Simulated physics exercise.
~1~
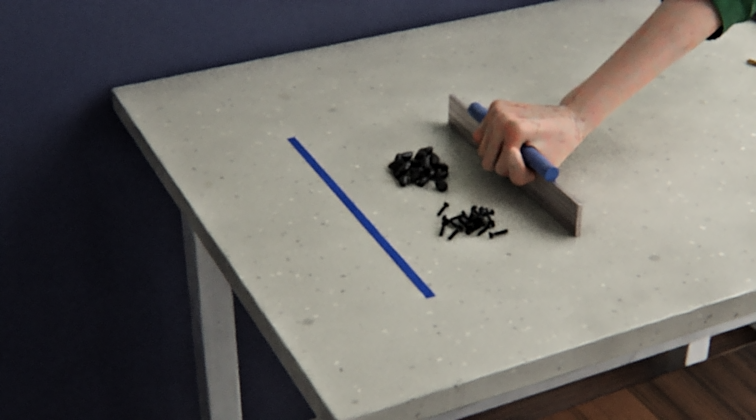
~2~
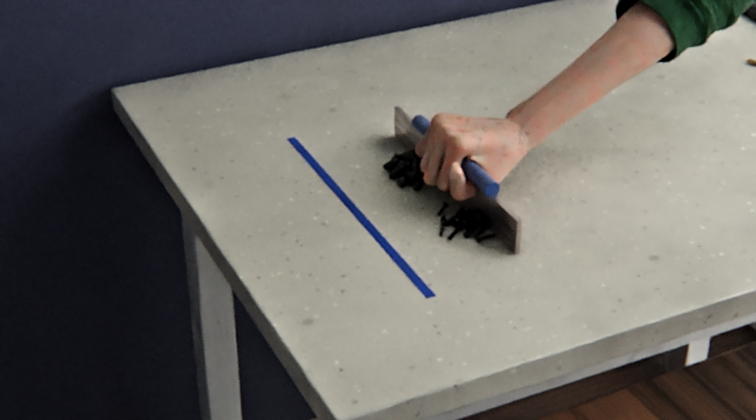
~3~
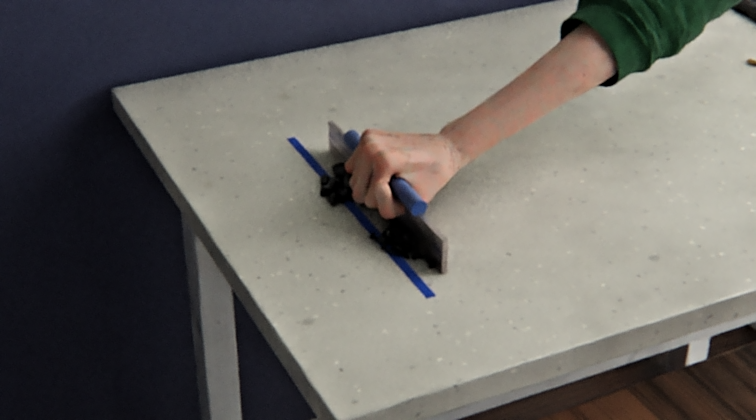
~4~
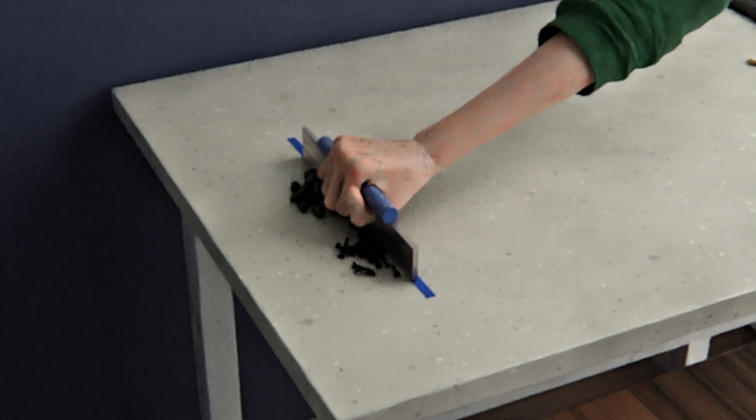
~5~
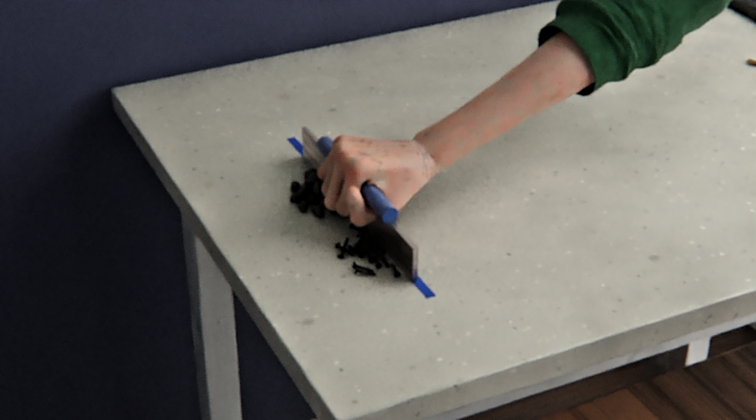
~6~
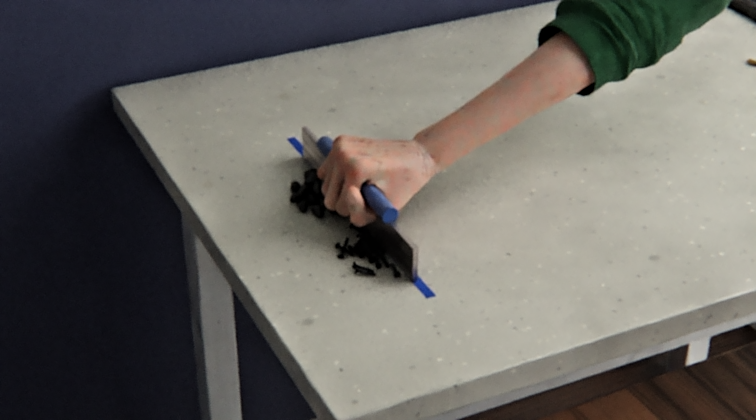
A hand pushes two small dark piles left with a scraper, stopping at blue tape.
